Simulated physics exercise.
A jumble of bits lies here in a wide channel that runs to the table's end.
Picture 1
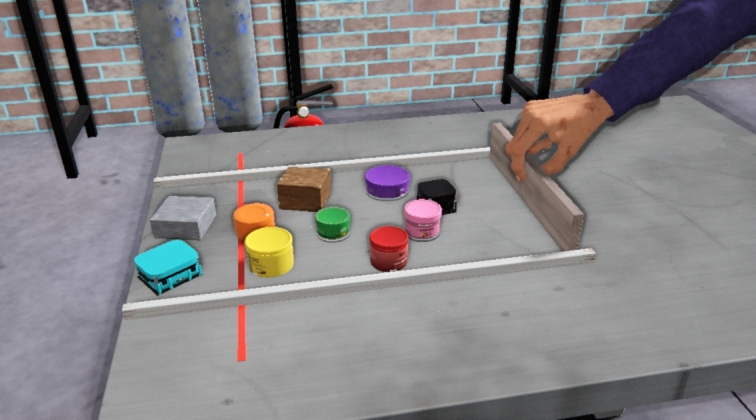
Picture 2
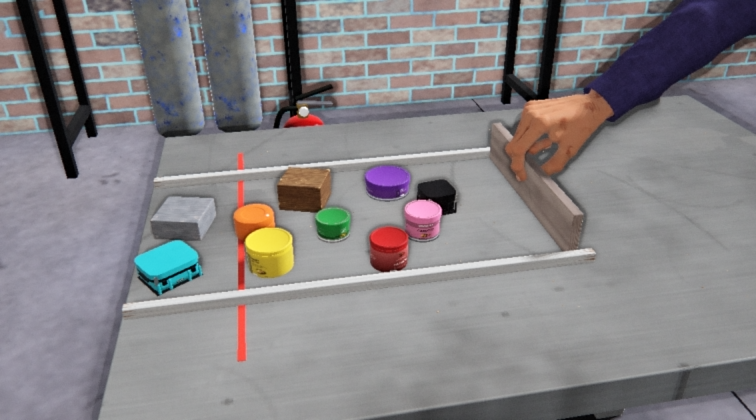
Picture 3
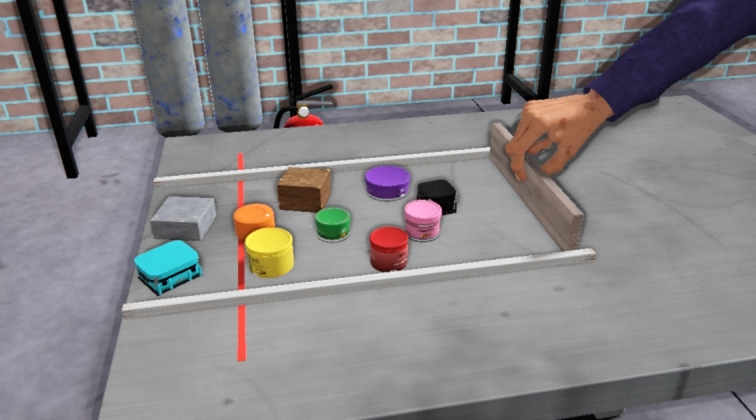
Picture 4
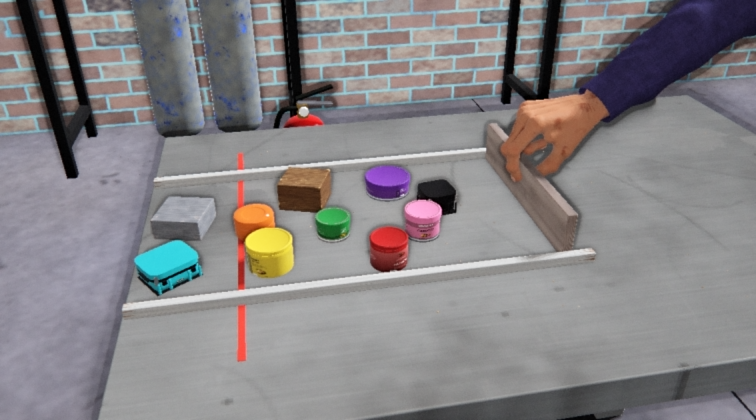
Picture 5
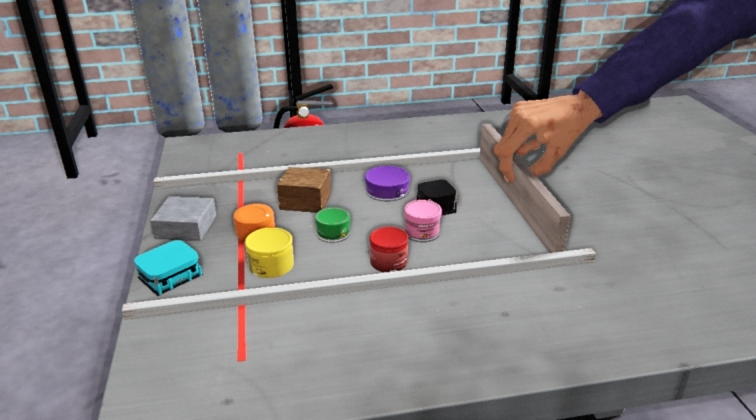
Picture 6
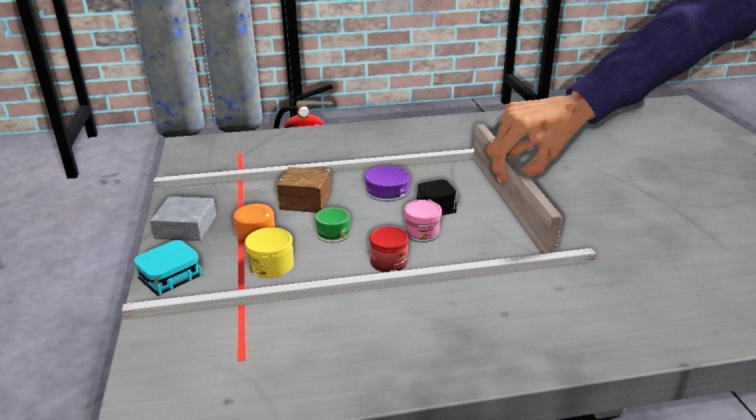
Hand sliding a wooden board slightly left along a channel on a grey table, while colourful tubs and blocks sit still.
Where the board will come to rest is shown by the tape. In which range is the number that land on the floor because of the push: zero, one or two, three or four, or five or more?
In the range one or two.
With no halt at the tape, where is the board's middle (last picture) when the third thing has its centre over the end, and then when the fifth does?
(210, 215) and (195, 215).
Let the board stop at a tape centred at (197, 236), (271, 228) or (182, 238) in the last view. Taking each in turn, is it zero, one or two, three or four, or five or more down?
Place by place: 3 or 4, then not one, then at least five.
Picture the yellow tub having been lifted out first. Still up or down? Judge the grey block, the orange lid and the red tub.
Grey block down, orange lid still up, red tub still up.
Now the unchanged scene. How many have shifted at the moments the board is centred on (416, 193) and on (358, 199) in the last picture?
At the one place 3, at the other 6.
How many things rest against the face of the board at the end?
In contact: 4.
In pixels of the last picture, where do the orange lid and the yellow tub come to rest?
The orange lid ends at (187, 222) and the yellow tub at (182, 266).
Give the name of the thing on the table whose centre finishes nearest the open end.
Turquoise case.
Soon after, none off yet; turquoise case at rest near (168, 267); grey block at rest near (184, 218); orange lid at rest near (254, 223).
At rest, the number that fall off is one or two; fallen, grey block.
